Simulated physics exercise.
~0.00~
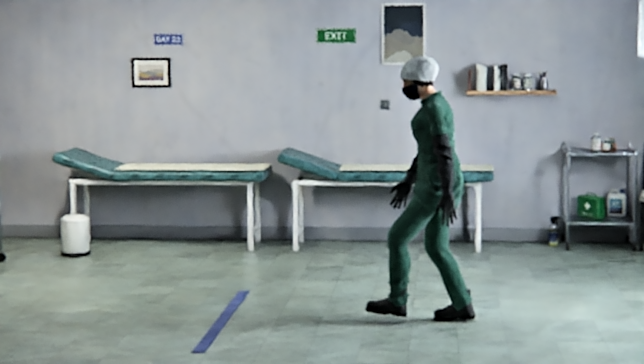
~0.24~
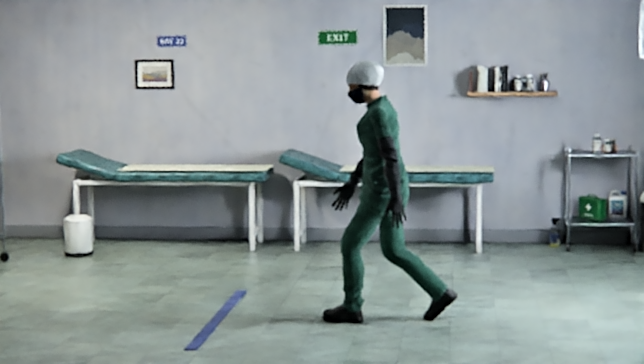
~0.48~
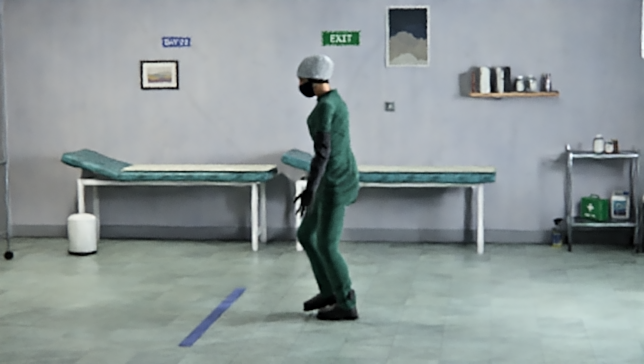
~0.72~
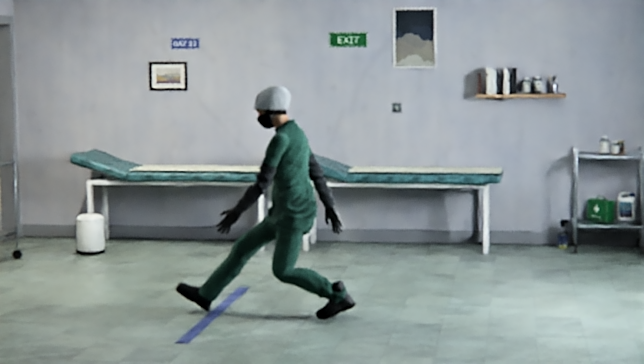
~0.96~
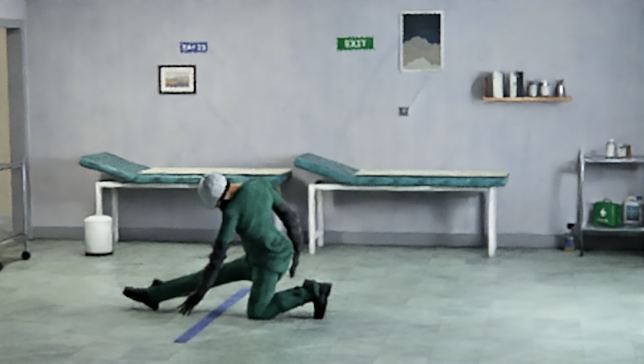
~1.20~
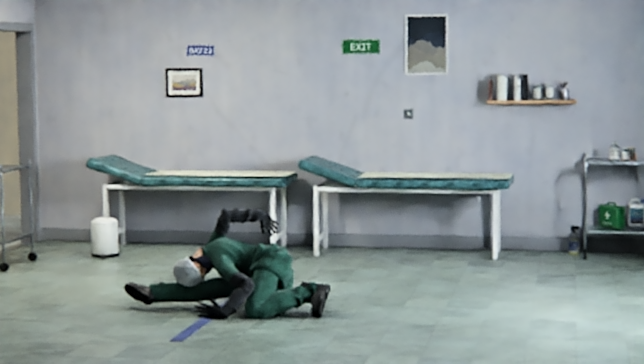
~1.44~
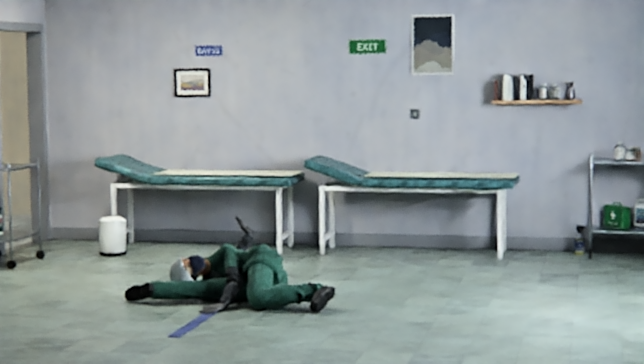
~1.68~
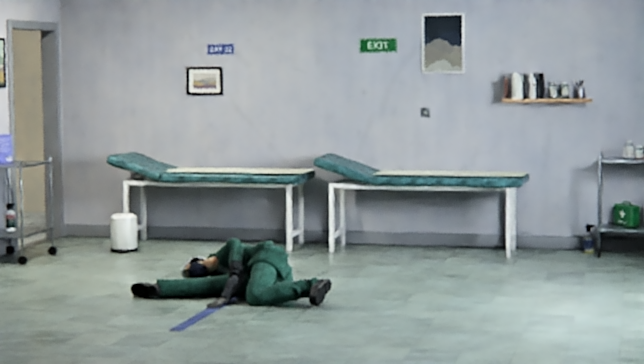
The clip shows a person in green scrubs, a mask and long dark gloves walking left through a room with two padded beds, then sinking with legs spread and folding to the floor, ending slumped with head across the blue strip and hips short of it.
